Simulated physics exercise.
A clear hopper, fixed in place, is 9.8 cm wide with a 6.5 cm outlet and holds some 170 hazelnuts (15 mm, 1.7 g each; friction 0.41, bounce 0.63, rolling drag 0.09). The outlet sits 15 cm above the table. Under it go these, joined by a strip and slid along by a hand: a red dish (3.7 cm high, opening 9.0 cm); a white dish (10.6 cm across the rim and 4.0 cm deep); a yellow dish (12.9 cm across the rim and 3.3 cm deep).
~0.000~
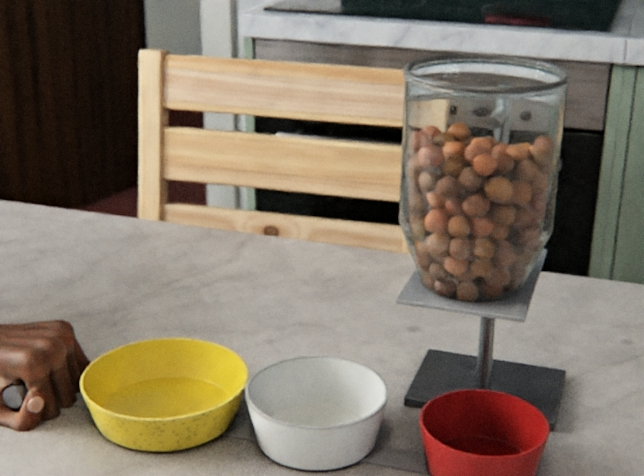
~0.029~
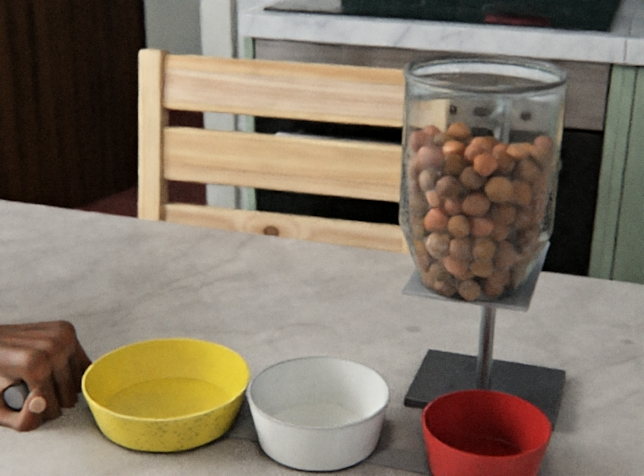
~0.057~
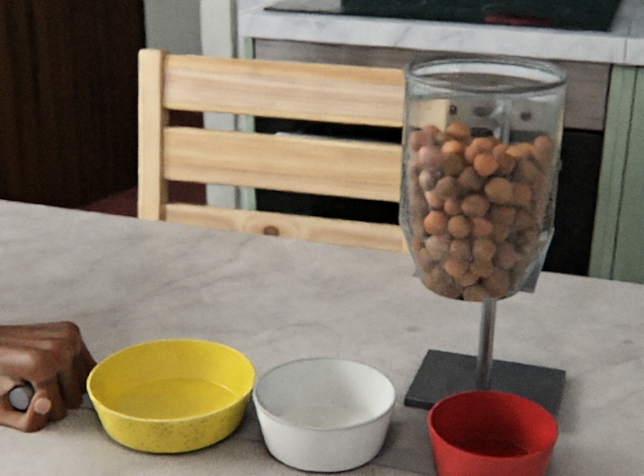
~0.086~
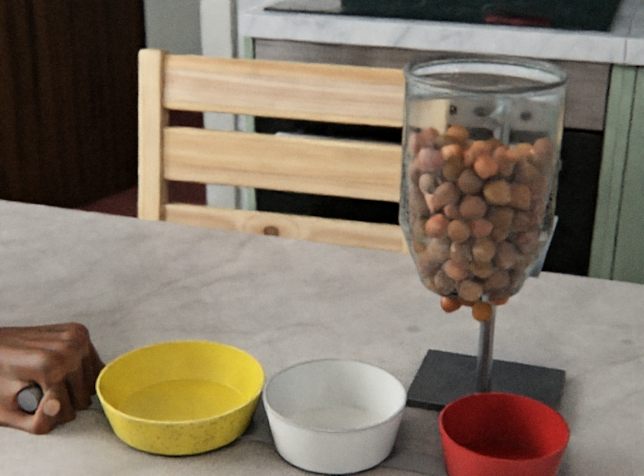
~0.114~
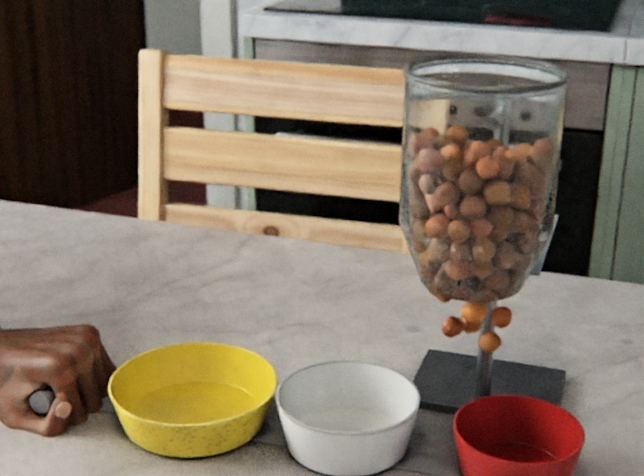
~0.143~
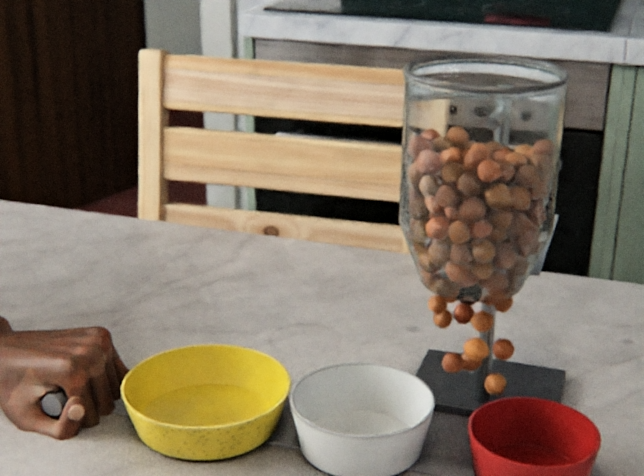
A dark-skinned hand at the left edge slides a yellow, a white and a red dish slowly rightward across a pale stone tabletop, seen from slightly above by a still camera. Behind the table stands a light wooden chair, and at right a clear hopper of brown nuts sits above a grey stand. Its plate shifts away below, and nuts begin dropping out in a loose cluster.
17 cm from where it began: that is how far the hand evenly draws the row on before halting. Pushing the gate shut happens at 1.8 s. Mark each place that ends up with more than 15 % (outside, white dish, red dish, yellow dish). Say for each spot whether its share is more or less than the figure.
Compared with the figure: Outside more, white dish more, red dish less, yellow dish more.
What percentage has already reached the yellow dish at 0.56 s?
Some 15 per cent.
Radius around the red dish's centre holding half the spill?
It comes to roughly 24 cm.
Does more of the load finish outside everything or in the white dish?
The bigger portion finishes in the white dish.
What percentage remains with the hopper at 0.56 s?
I'd say close to 20 per cent.
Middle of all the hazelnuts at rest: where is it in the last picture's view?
The middle sits close to pixel (503, 461).
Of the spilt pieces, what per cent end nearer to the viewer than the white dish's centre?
Roughly 60 percent.
After 0.37 s, hopper 60 %, white dish 20 %, in the air 15 %; middle of all pieces on or above the table near (480, 303).
After 0.56 s, outside 5 %, yellow dish 15 %, hopper 20 %, white dish 35 %, in the air 25 %; middle of all pieces on or above the table near (499, 389).
After 0.73 s, outside 15 %, yellow dish 30 %, white dish 45 %, in the air 5 %; middle of all pieces on or above the table near (490, 446).
After 0.90 s, outside 20 %, yellow dish 30 %, white dish 45 %; middle of all pieces on or above the table near (485, 456).
In the end, at 2.4 s, outside 20 %, yellow dish 30 %, red dish 0 %, hopper 0 %, white dish 45 %.
